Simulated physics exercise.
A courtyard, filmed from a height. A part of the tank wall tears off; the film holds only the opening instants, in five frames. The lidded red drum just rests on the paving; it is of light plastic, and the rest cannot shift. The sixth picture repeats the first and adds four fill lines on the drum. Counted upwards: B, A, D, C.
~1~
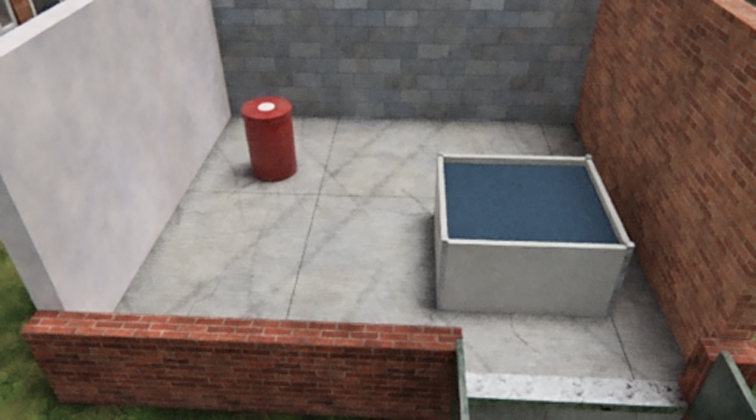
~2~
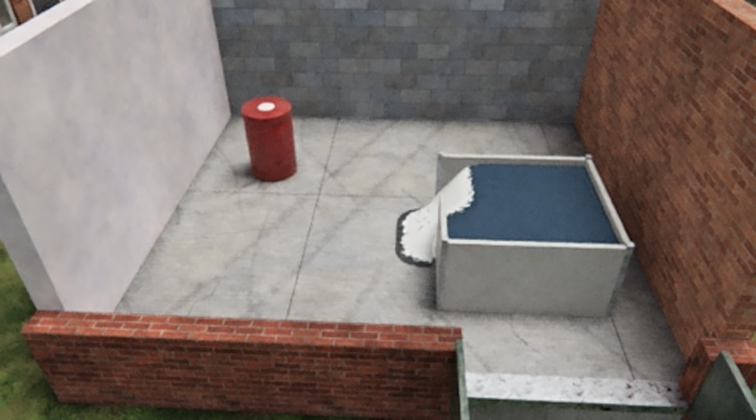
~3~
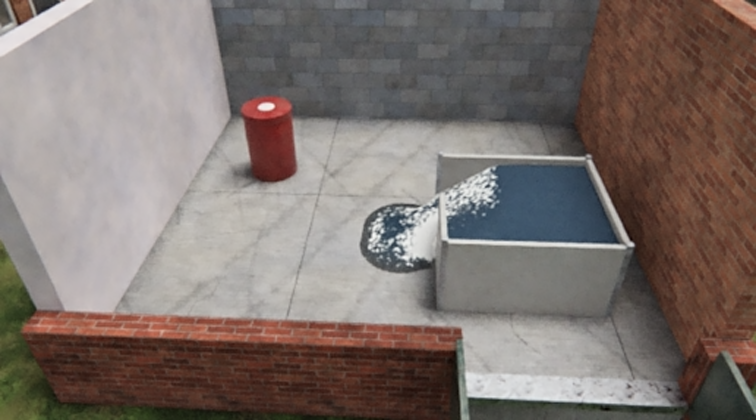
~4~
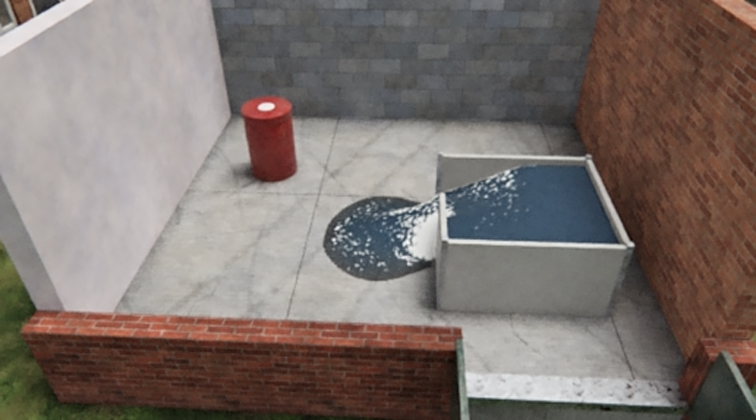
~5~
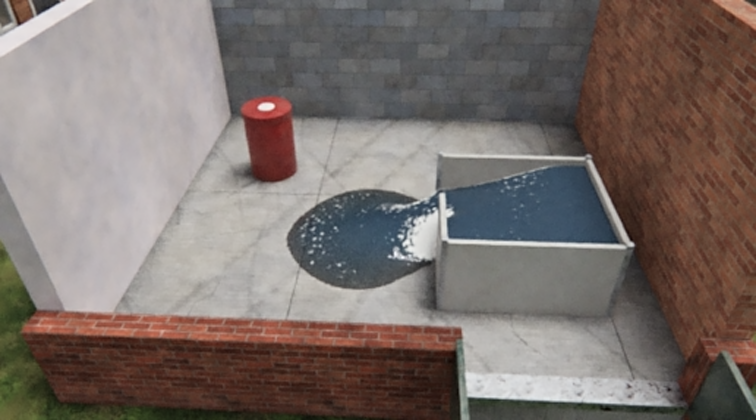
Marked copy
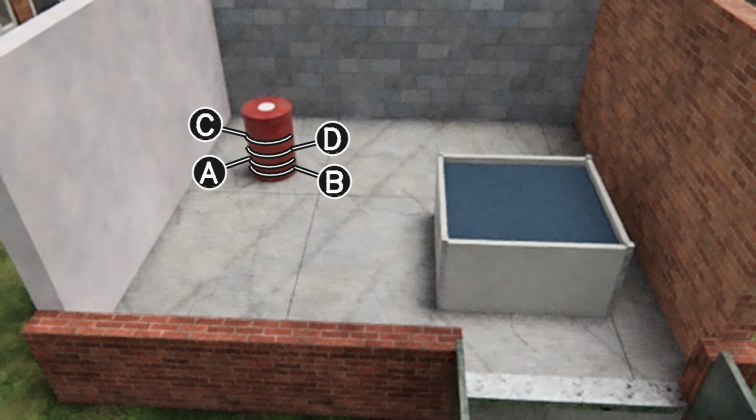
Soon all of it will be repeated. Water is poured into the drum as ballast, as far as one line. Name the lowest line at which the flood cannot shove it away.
Level A.
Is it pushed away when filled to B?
Yes, it does.
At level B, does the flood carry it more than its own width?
Yes.
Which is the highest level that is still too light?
It is B.
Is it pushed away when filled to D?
No.
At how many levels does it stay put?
Three of them.
In white, A at (268, 166); B at (269, 175); C at (264, 143); D at (266, 156); from the bottom up B, A, D, C.
With A, it shifts by a finger or two and stays.
With B, it is pushed about 3 times its own width away.
With C, it does not move.
With D, it does not move.
